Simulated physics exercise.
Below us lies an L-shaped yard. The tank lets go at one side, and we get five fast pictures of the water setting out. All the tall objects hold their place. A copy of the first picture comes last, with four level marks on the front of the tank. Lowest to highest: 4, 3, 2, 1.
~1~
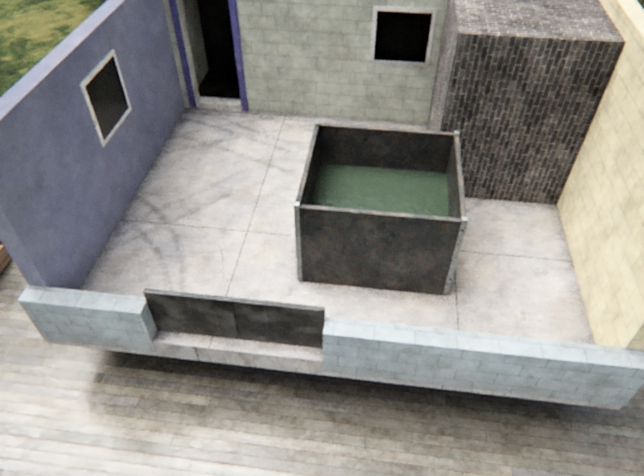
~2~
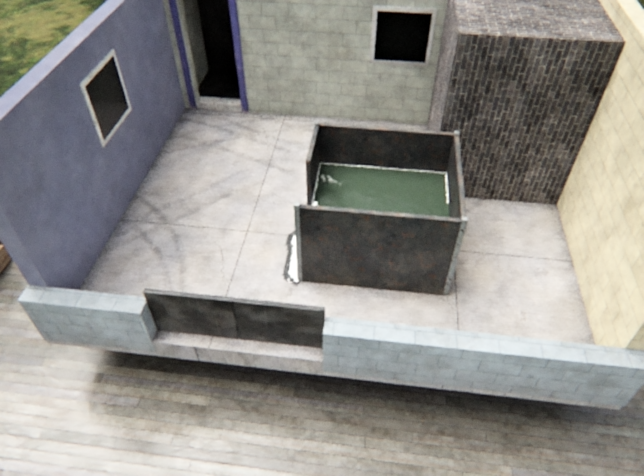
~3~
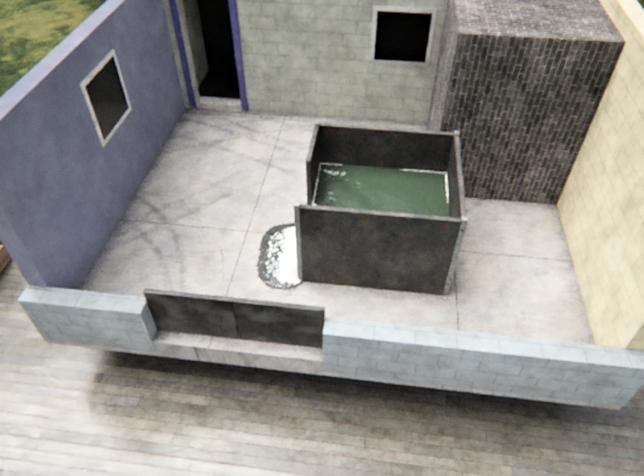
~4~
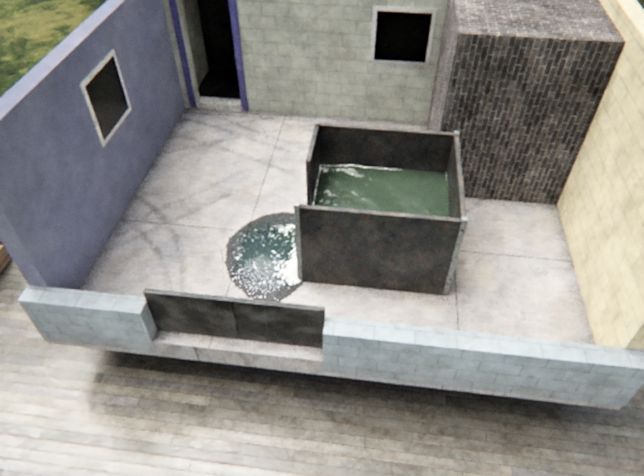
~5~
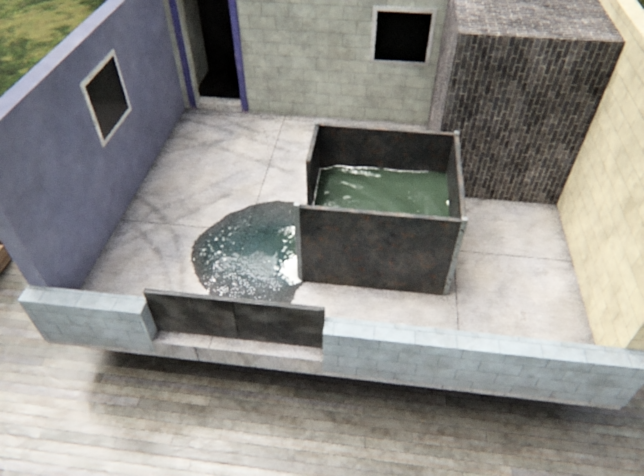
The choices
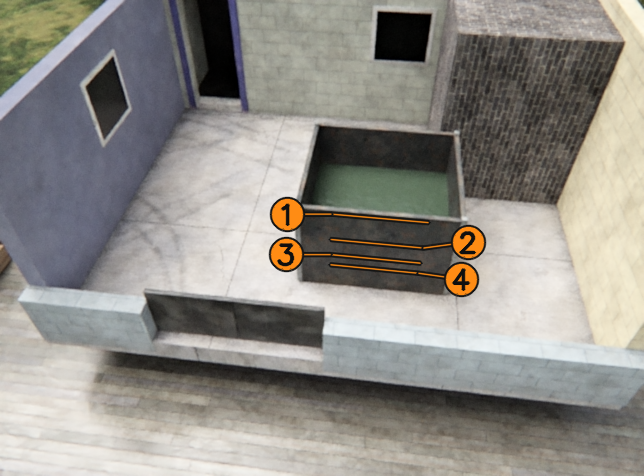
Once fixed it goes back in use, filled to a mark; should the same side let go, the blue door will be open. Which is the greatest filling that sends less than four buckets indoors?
I would pick line 3.
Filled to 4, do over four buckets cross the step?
No, not at all.
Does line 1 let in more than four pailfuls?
Yes, that goes wrong.
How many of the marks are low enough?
Two of the four.
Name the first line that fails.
That would be 2.
On the marked copy, 1 at (379, 218); 2 at (376, 243); 3 at (375, 258); 4 at (374, 268); from the bottom up 4, 3, 2, 1.
Choosing 1, dozens of bucketfuls pour in.
Choosing 2, about 14 bucketfuls get in.
Choosing 3, a bucket or two gets in.
Choosing 4, nothing gets over.
